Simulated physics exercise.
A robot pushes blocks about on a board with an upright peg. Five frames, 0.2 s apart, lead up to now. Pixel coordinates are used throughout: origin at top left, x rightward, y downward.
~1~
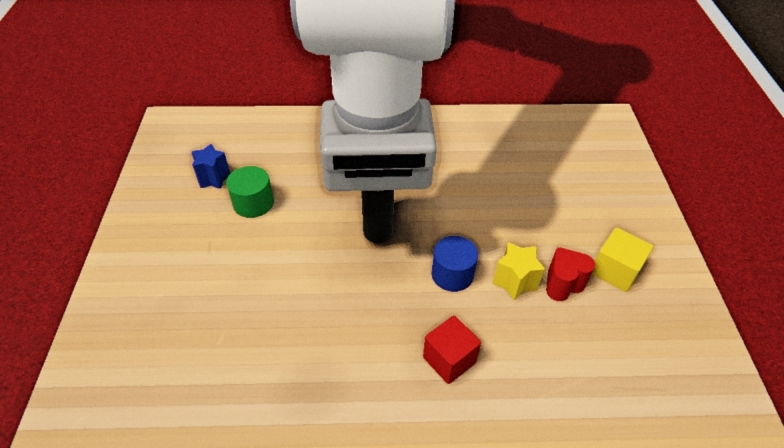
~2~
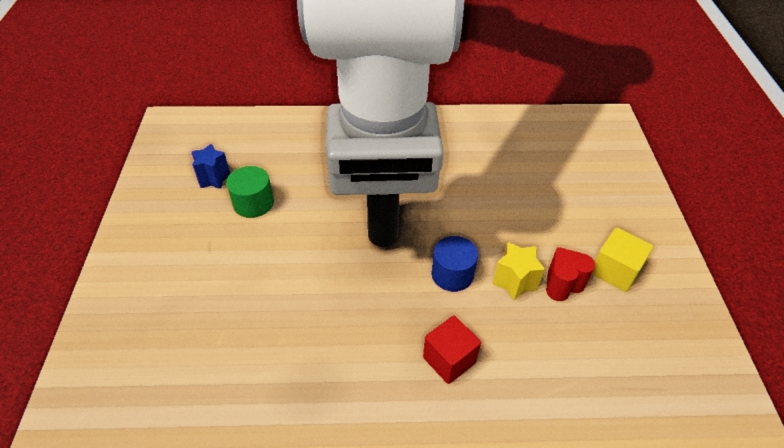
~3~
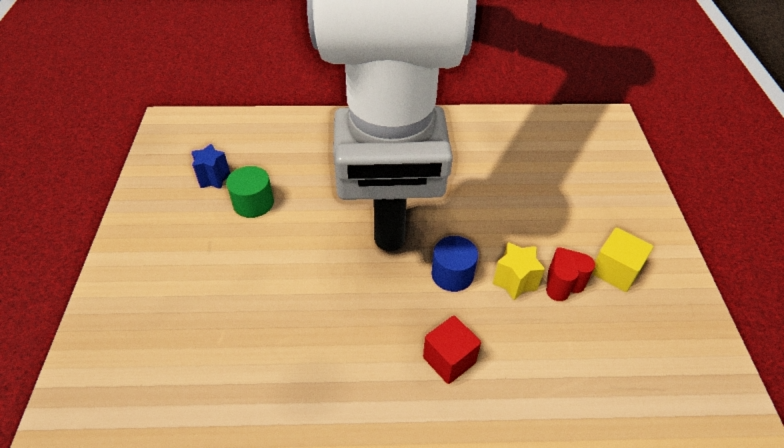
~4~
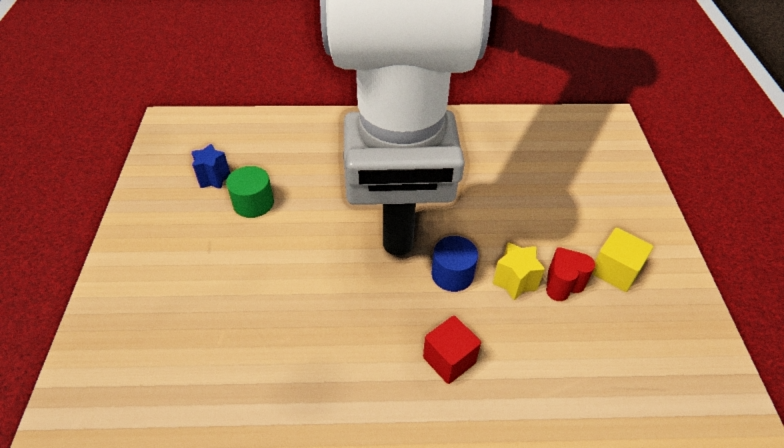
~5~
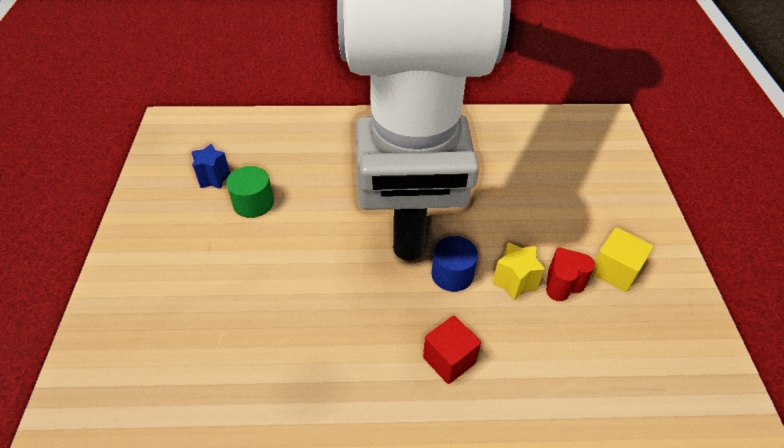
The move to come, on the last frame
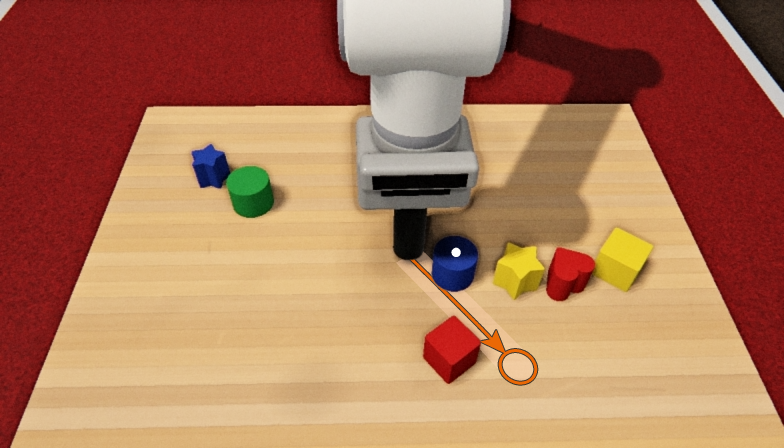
A white robot arm with a black peg reaches over a pale wooden board on a red carpet, seen from above and in front by a still camera. A blue star and green cylinder sit at upper left, with a blue cylinder, yellow star, red heart and yellow cube at right and a red cube below. The peg glides slightly right and downward, close to the blue cylinder, while every block stays still.
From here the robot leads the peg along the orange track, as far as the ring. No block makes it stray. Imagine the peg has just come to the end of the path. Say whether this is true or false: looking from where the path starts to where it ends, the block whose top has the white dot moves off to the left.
True
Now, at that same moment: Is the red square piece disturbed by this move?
The red square piece does not move.
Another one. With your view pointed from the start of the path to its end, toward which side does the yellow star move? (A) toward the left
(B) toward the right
A: Toward the left.
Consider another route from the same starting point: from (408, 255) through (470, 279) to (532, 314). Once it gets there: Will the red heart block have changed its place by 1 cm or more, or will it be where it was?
At the end, its place is different.
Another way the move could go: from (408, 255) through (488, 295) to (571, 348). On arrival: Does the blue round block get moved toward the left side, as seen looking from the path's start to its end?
That would be a no.
The line goes from (408, 255) to (518, 367); the dot is on the blue round block.
The first path, step by step. One third of the way, peg (443, 283); blue round block (484, 264); yellow star (529, 258).
Two thirds of the way, peg (480, 319); blue round block (495, 267); yellow star (534, 256).
At the end, peg (520, 361); red square piece unmoved; blue round block (495, 267); yellow star (534, 256).
